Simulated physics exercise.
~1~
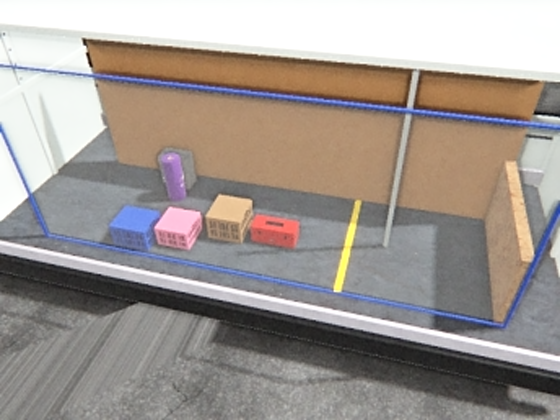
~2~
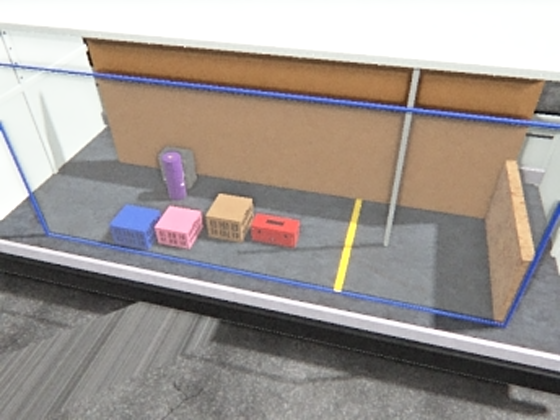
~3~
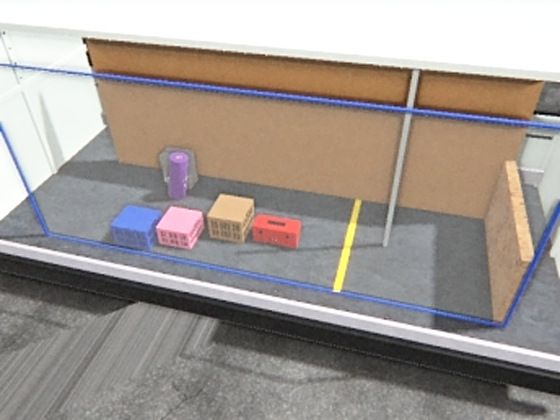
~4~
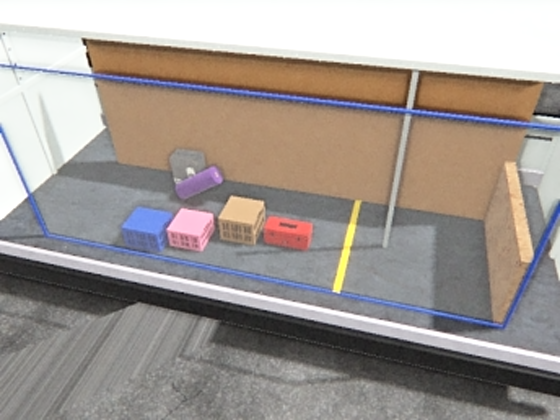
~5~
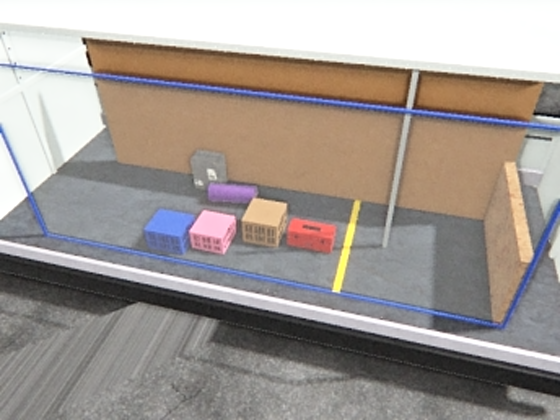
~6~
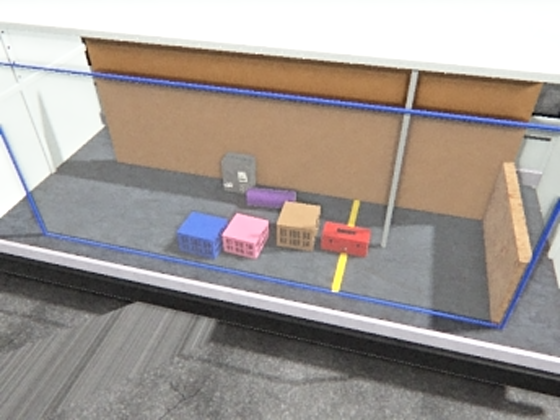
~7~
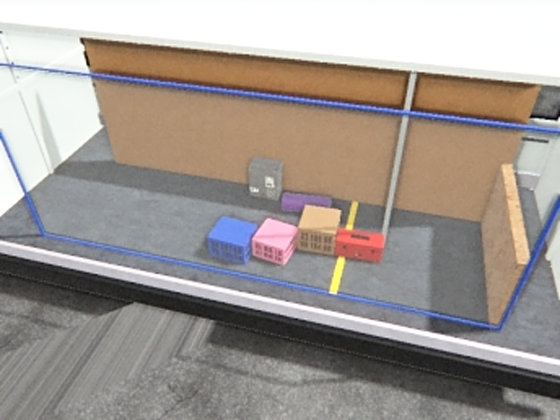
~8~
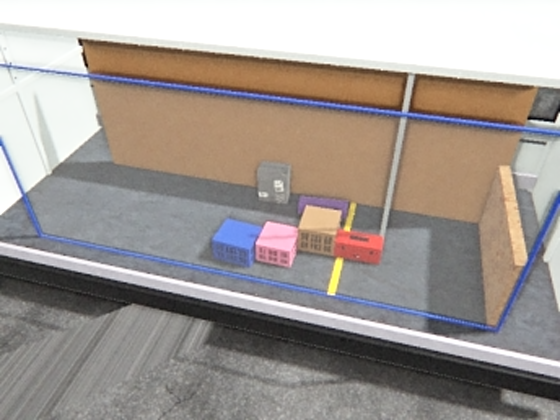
In an open-sided cargo bay with a wooden back wall, a purple roll stands before a grey pack, behind a row of blue, pink and brown crates and a red toolbox. At first everything stays nearly still, then the roll leans and tips to the right as the other items begin sliding that way. The roll lands on its side and keeps moving right with them, while the grey pack stays upright. The red toolbox crosses the yellow line on the floor. The movement dwindles, leaving all three crates short of the line.
